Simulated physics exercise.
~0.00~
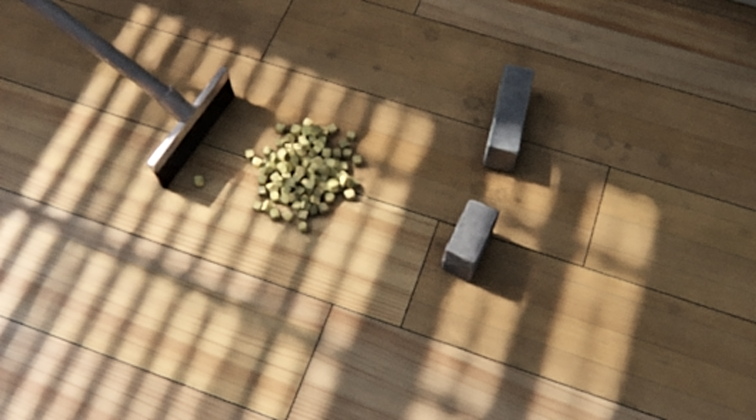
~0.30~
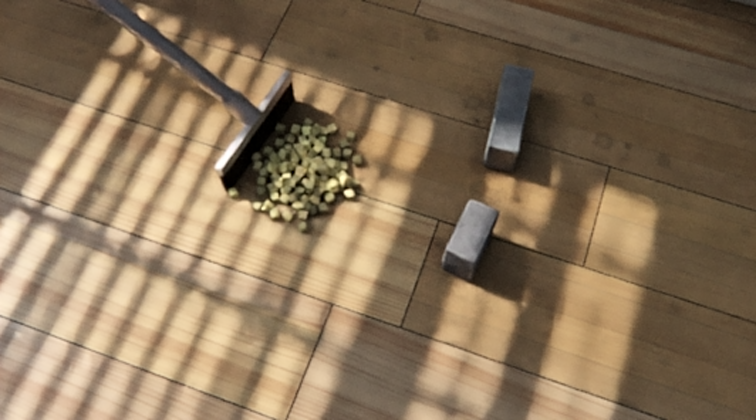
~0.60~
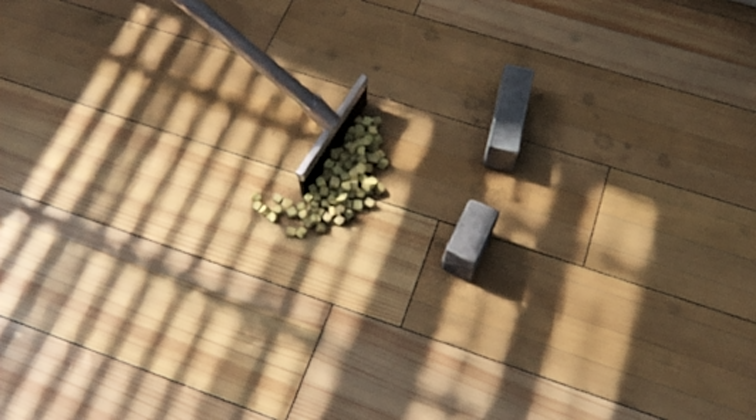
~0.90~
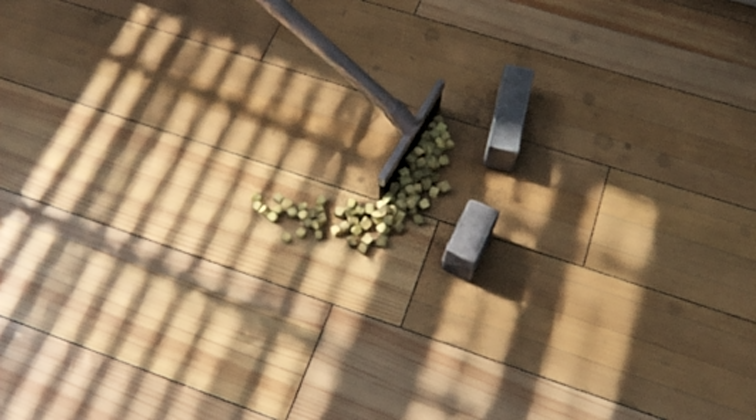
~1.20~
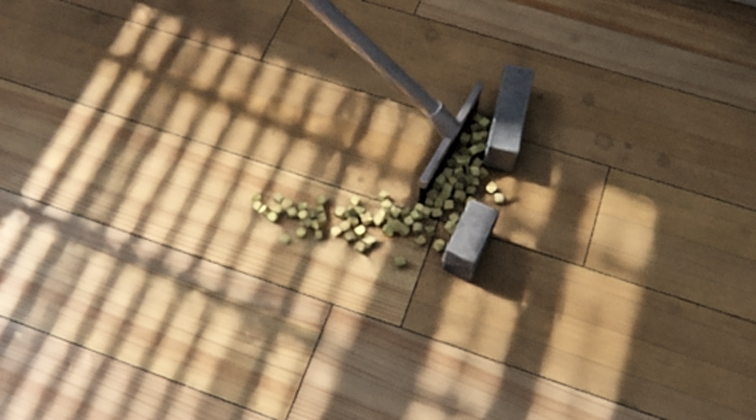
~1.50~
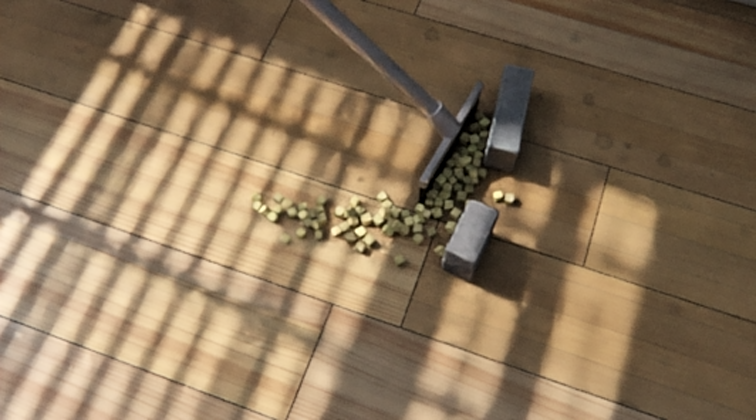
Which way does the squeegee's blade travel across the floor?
The blade travels to the right, pushing into the cubes and on toward the two grey blocks.
